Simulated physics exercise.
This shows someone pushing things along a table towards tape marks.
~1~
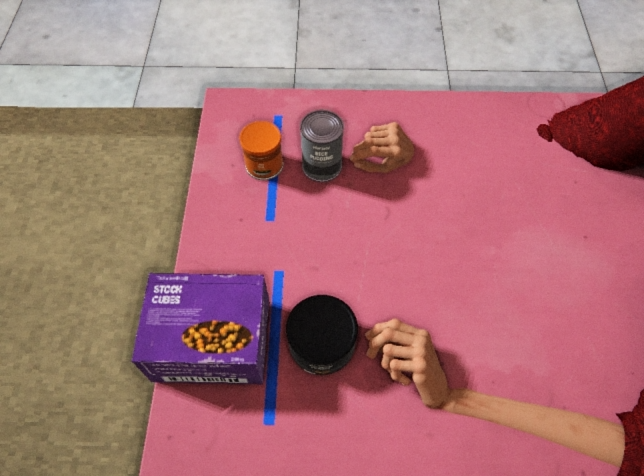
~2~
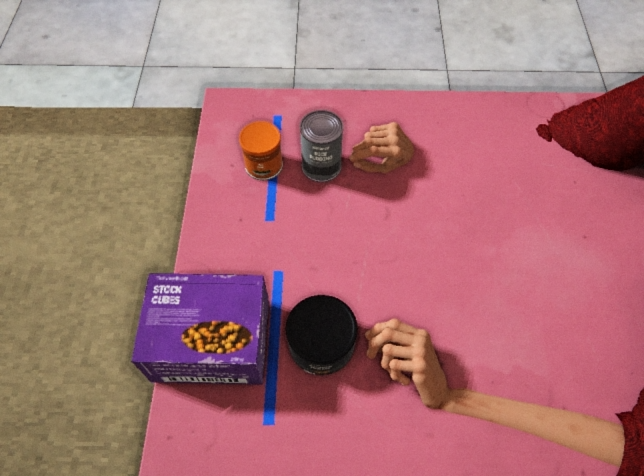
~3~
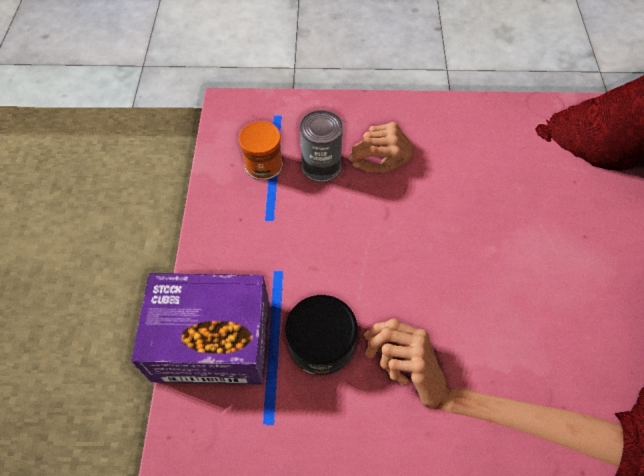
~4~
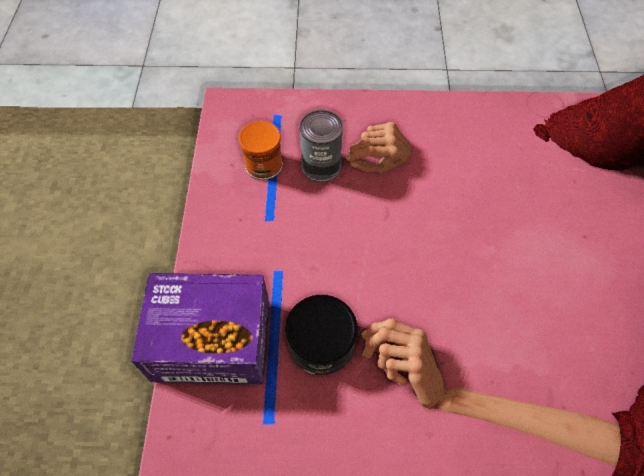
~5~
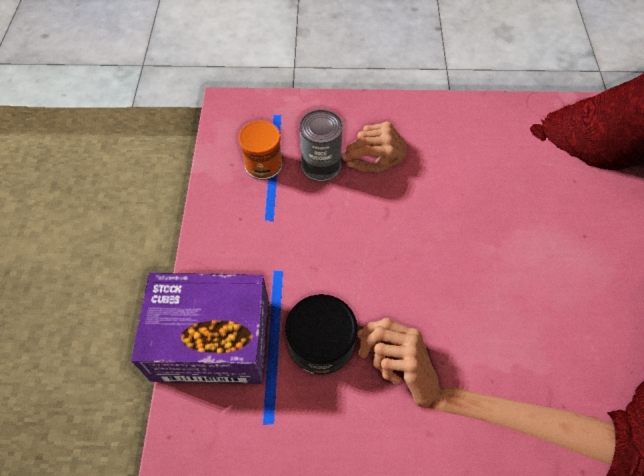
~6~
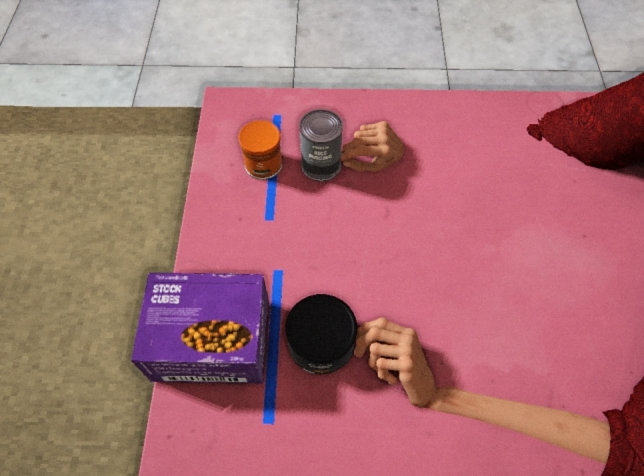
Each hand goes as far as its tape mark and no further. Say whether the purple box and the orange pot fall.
As it turns out, the purple box falls off the table; the orange pot remains on top.
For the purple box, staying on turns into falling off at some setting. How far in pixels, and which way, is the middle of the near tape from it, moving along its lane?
Roughly 16 pixels right.
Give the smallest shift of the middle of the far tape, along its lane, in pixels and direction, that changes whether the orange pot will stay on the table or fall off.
Some 20 pixels, left.
Then, 1.64 s after the last picture, purple box tipped 9° from how it was near (135, 328); orange pot moved about its own width near (208, 150).
Then, 1.88 s after the last picture, purple box falling near (130, 365); orange pot moved about its own width near (206, 150).
Then, 2.04 s after the last picture, purple box falling near (165, 419); orange pot moved about its own width near (206, 150).
At rest, the purple box drops to the floor, near (210, 434); the orange pot is still on the table, near (206, 150).
